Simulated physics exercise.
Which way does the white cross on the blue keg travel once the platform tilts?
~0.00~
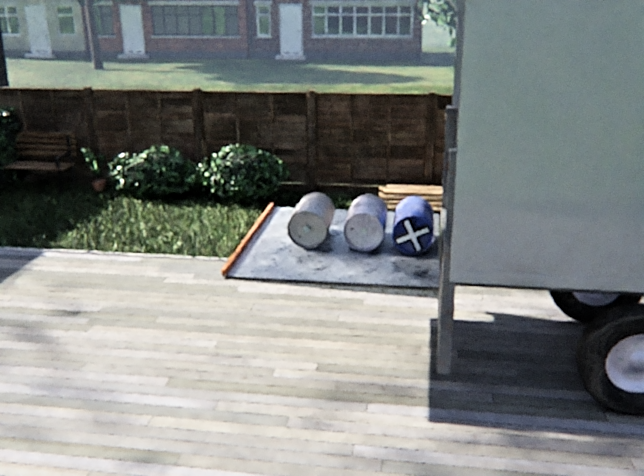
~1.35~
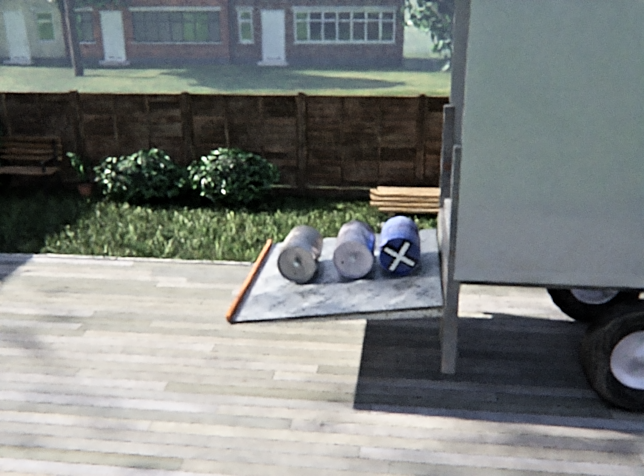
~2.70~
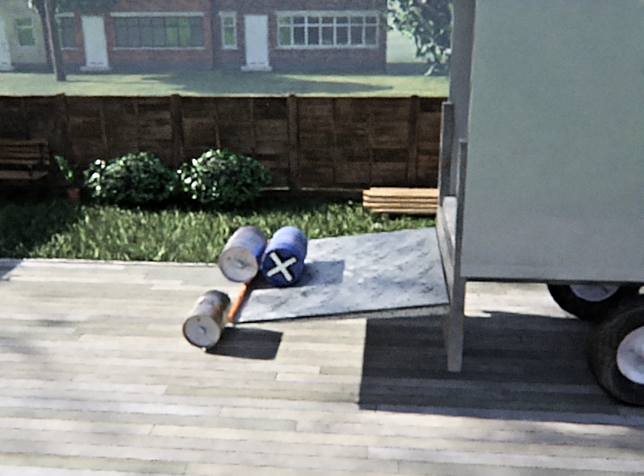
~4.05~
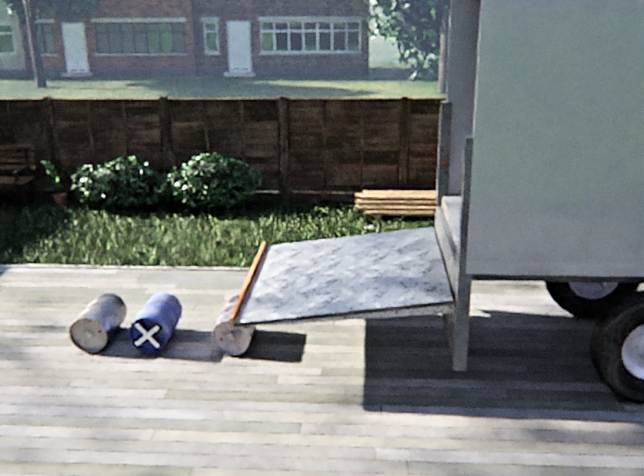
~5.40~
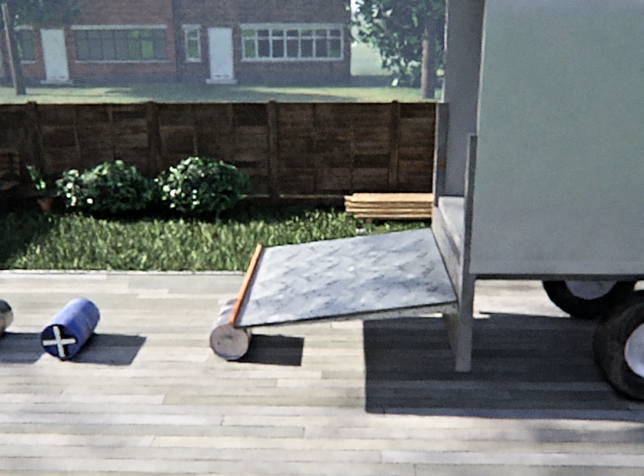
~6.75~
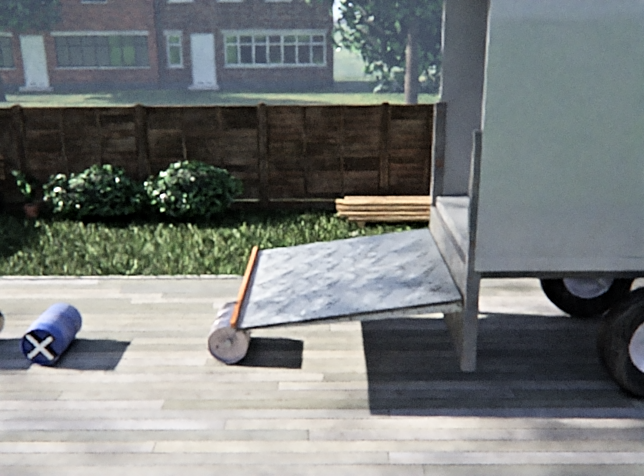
It travels to the left, going over the platform's outer edge with the keg and on across the ground.
